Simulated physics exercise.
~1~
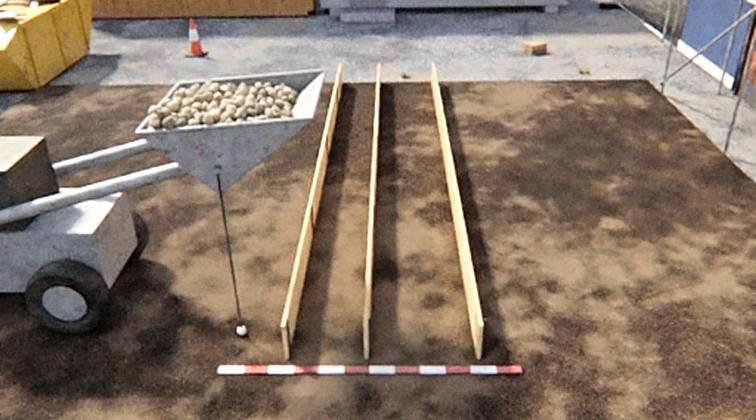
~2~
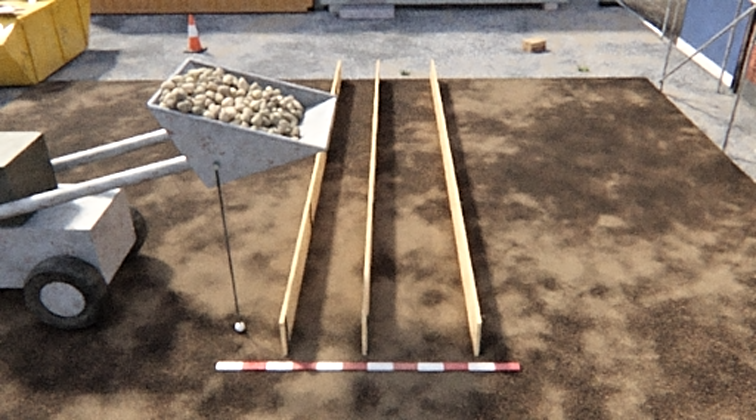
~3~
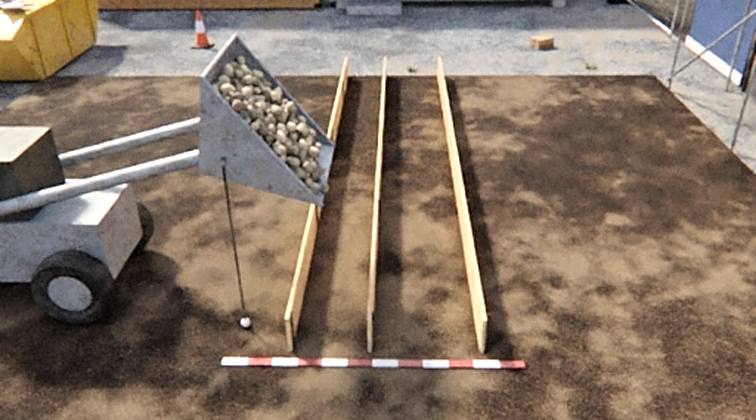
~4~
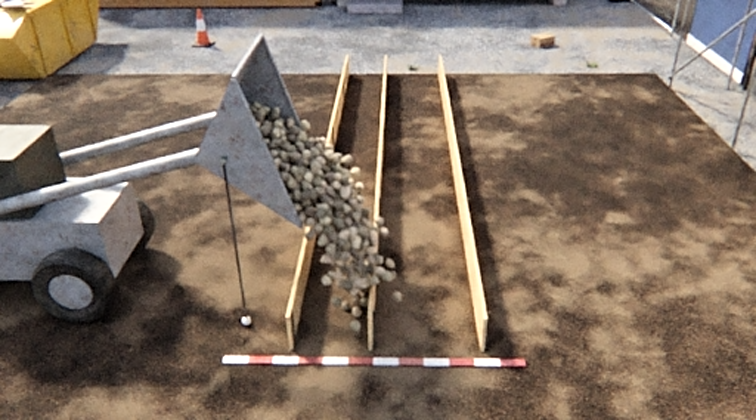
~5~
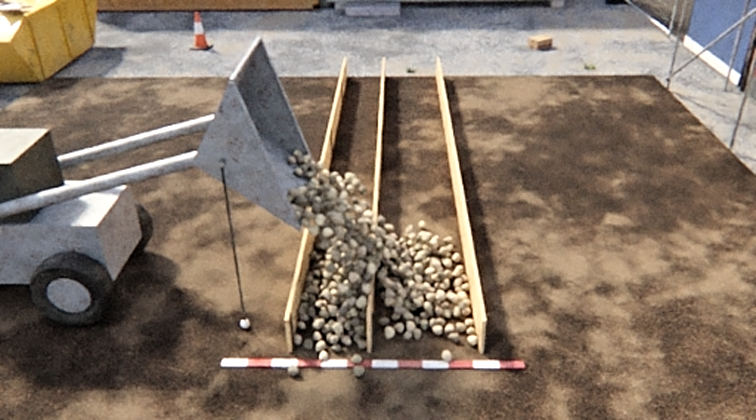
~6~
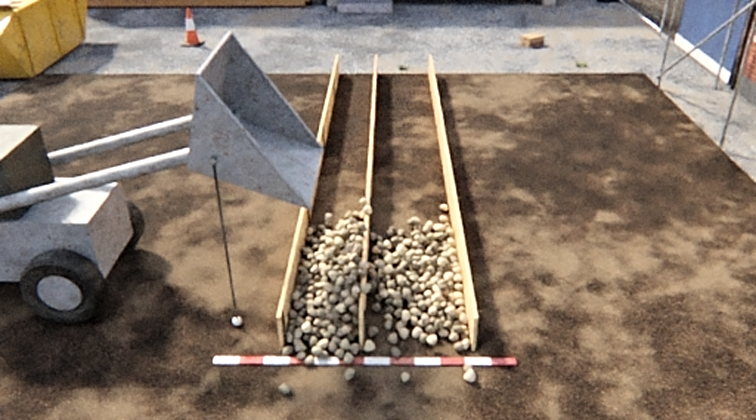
A loader bucket tips round stones into two planked bays, then starts tilting back, empty.
